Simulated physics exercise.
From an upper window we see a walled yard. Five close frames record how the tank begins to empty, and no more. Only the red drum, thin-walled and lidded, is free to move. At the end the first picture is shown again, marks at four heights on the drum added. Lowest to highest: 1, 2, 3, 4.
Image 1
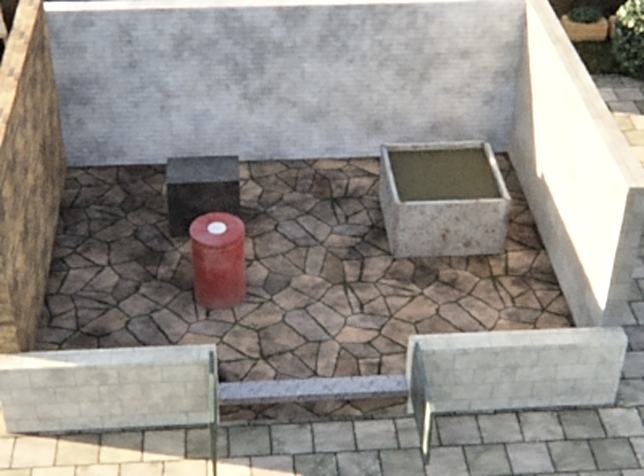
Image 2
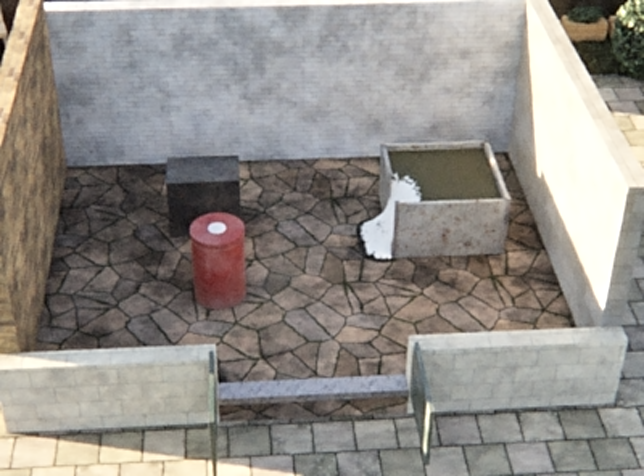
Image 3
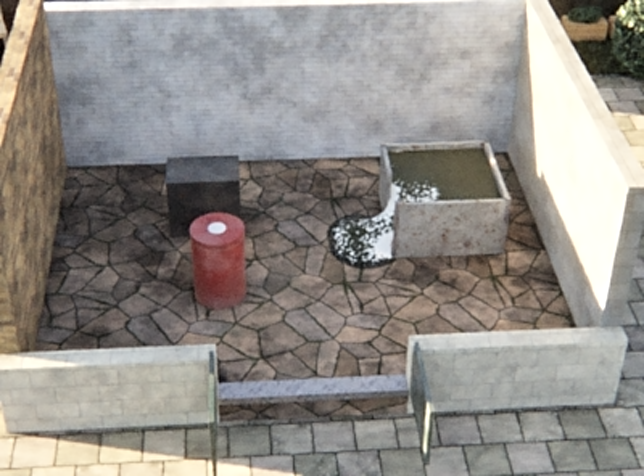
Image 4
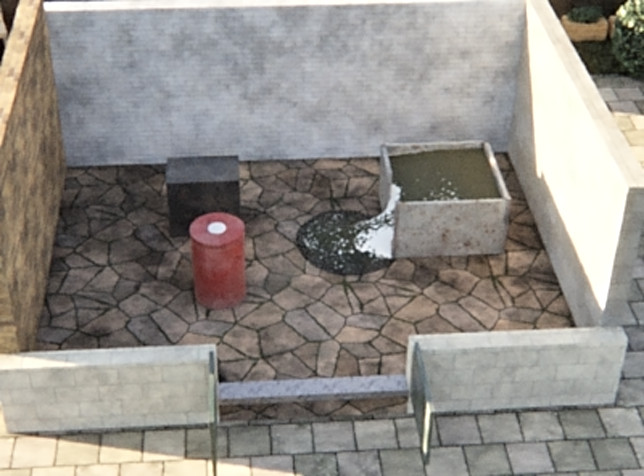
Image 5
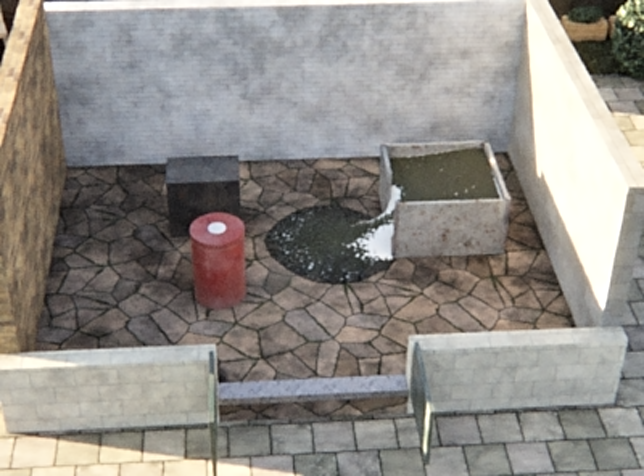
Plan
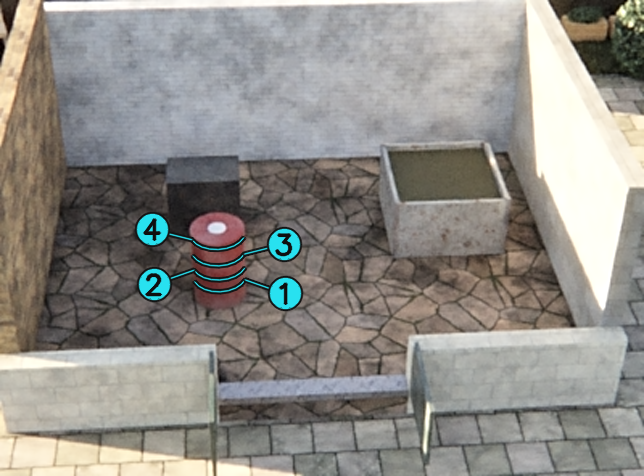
In this clip, water pours from the left side of a full stone tank in a walled yard, forming a dark, foam-flecked puddle that spreads leftward across the paving, while a red drum and a dark block stay still.
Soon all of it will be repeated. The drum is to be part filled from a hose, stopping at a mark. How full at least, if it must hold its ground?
Go for 1.
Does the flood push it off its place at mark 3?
No.
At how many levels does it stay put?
All of the four.
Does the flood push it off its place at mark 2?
No.
On the marked copy, 1 at (220, 291); 2 at (219, 280); 3 at (218, 265); 4 at (218, 249); from the bottom up 1, 2, 3, 4.
For mark 1, it does not move.
For mark 2, it does not move.
For mark 3, it does not move.
For mark 4, it does not move.
